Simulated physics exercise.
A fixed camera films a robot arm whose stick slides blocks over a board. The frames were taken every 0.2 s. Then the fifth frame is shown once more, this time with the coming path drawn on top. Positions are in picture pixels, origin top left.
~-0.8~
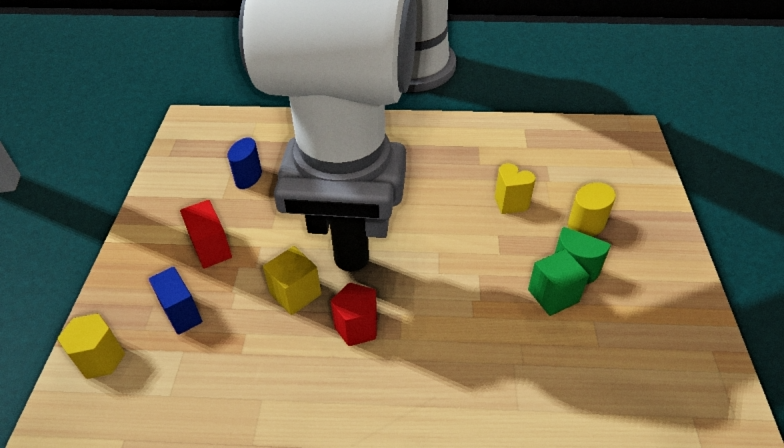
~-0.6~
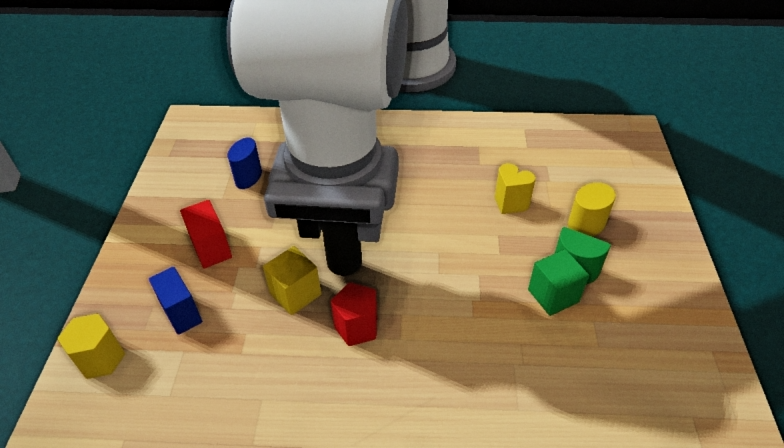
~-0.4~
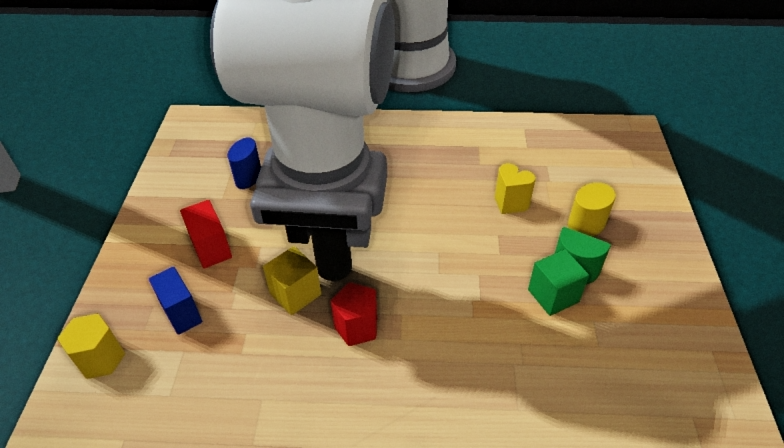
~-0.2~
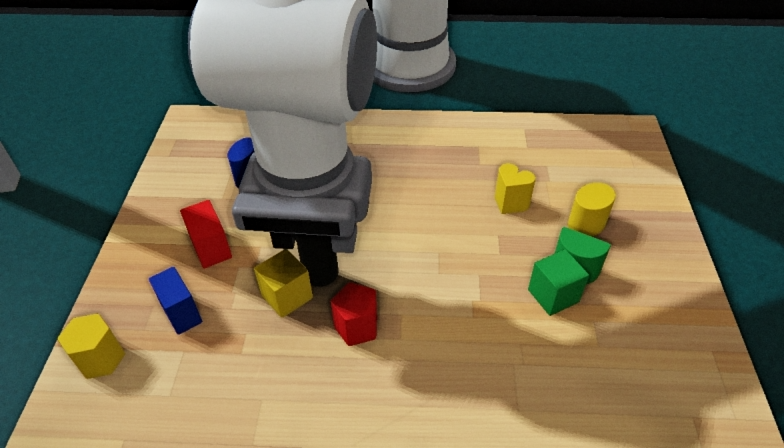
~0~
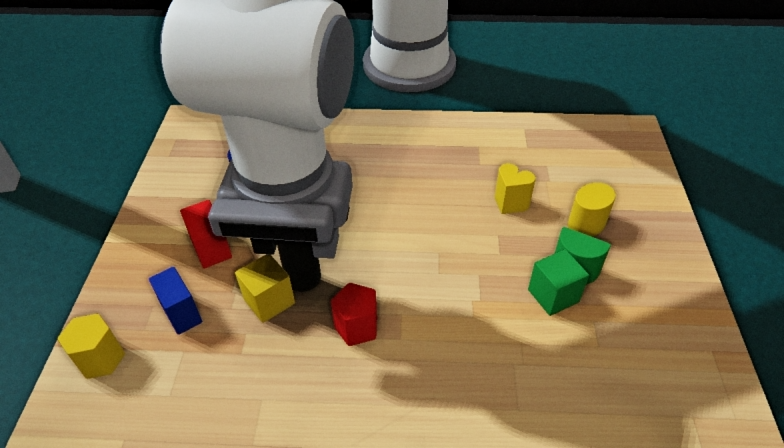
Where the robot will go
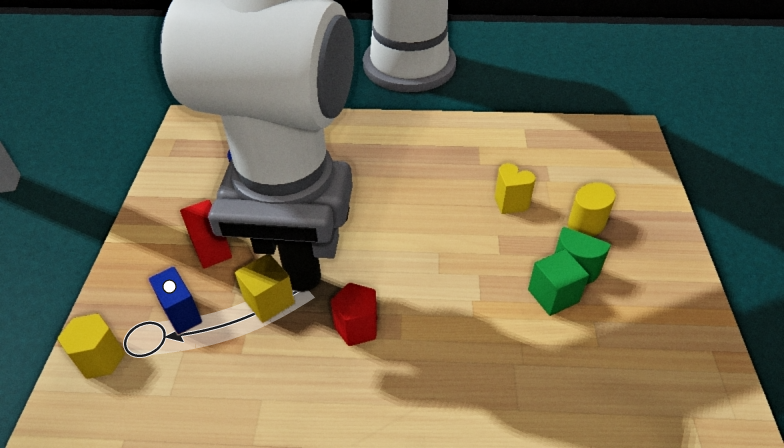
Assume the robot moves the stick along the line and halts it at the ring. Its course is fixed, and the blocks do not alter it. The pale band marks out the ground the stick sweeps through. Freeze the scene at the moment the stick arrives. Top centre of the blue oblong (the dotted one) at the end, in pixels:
Its top middle will sit at (87, 273).
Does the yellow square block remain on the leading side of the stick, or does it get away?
When the path ends, it will sit ahead of the stick.
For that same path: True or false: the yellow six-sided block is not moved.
The statement is incorrect.
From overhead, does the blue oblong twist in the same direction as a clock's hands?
I expect so.
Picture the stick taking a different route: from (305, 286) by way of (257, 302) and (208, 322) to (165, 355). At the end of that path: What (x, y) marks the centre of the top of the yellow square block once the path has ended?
Near (107, 332).
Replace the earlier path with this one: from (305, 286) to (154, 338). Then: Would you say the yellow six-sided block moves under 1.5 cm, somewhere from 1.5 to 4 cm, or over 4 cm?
Moves 1.5 to 4 cm.
The line goes from (305, 286) by way of (257, 313) and (203, 331) to (145, 339); the dot is on the blue oblong.
On the path given first. One third of the way, stick (255, 304); yellow square block (208, 292), turned 30° clockwise.
Two thirds of the way, stick (199, 323); blue oblong (126, 285), turned 45° clockwise; yellow square block (149, 305), turned 50° clockwise.
At the end, stick (140, 331); yellow six-sided block (68, 339), turned 25° anticlockwise; blue oblong (87, 273), turned 90° clockwise; yellow square block (94, 303), turned 65° clockwise; red five-sided block unmoved.
